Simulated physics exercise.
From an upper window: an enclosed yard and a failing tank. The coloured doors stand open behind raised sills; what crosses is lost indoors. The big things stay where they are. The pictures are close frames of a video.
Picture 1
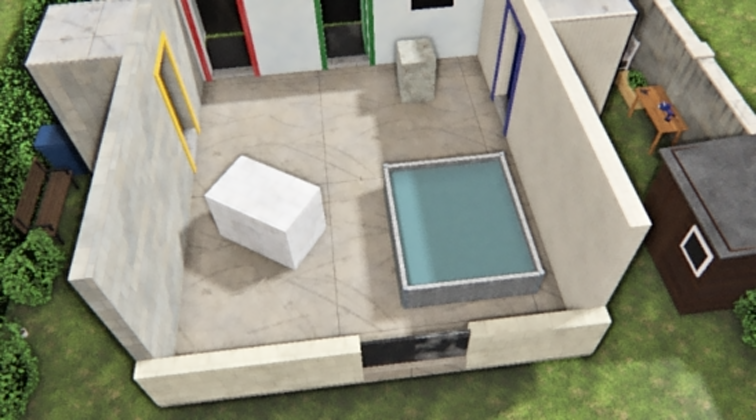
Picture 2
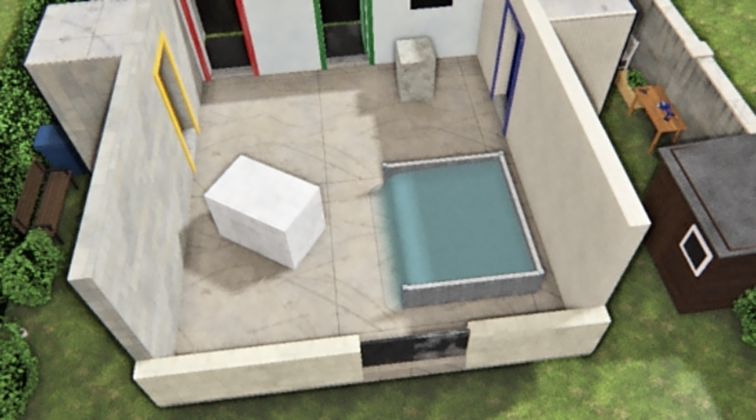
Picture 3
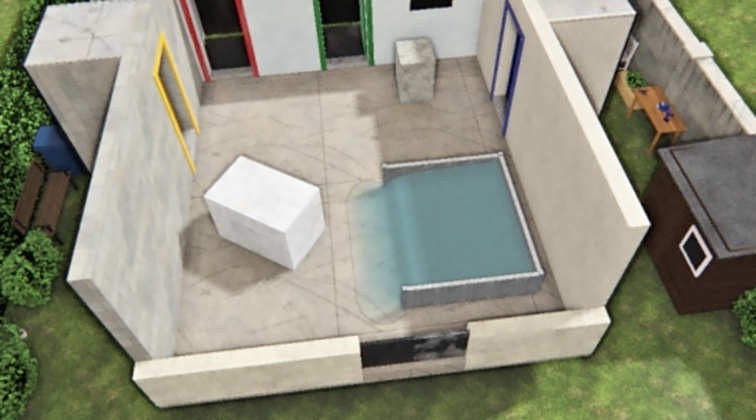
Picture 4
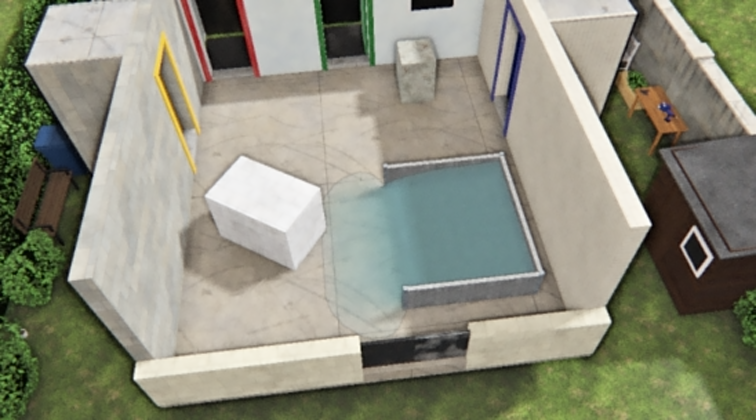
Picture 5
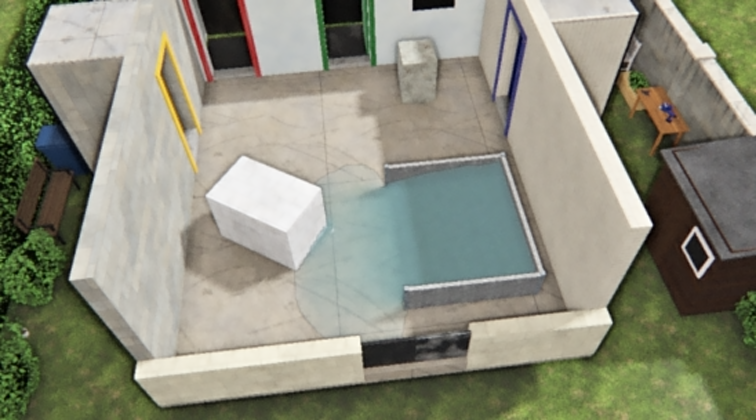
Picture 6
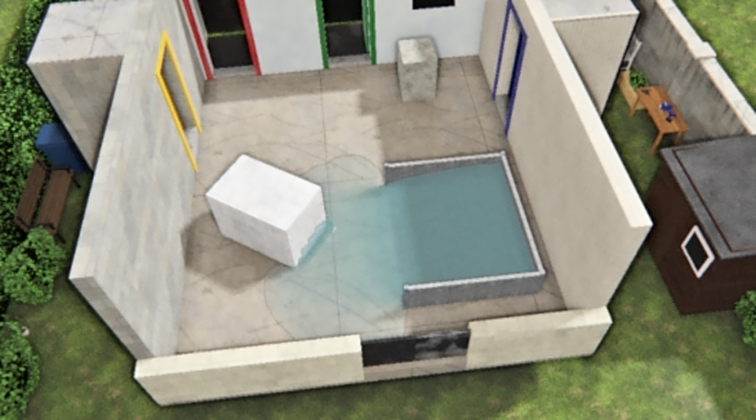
To begin with, an open tank of blue-green water stands whole and still in a walled yard, a white block to its left. Then its left side is gone and water pours out through the gap, spreading leftward across the paved floor in a thin, widening sheet that reaches the block's near corner.
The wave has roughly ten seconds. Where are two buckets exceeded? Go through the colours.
In the end: The blue door holds within the limit; the red door floods; the green door holds within the limit; the yellow door holds within the limit.
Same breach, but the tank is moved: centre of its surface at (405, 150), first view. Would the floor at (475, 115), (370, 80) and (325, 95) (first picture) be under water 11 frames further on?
In turn: Clear, dry, no water.
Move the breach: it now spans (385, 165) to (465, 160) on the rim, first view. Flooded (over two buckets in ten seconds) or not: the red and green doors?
One by one: Red takes more, green passes that mark.
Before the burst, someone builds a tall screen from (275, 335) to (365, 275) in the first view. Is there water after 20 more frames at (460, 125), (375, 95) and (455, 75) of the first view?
One after the other: Clear, dry, clear.
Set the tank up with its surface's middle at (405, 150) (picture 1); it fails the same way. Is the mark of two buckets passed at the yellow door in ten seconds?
Then: The yellow door takes more.
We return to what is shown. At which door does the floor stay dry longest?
The blue door.
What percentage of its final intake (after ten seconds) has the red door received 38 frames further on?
Close to 80 %.
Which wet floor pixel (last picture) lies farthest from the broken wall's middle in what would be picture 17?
Close to (202, 112).
A moment on, water covers 30 % of the floor; the blue door not reached, the red door not reached, the green door not reached, the yellow door not reached.
Next, water covers 40 % of the floor; the blue door not reached, the red door not reached, the green door not reached, the yellow door wet at the sill, nothing in.
Then, water covers 60 % of the floor; the blue door not reached, the red door under two buckets in, the green door not reached, the yellow door wet at the sill, nothing in.
Later, water covers 75 % of the floor; the blue door not reached, the red door far over two buckets in, the green door wet at the sill, nothing in, the yellow door wet at the sill, nothing in.
In the end, water covers 95 % of the floor; the blue door wet at the sill, nothing in, the red door far over two buckets in, the green door wet at the sill, nothing in, the yellow door wet at the sill, nothing in.
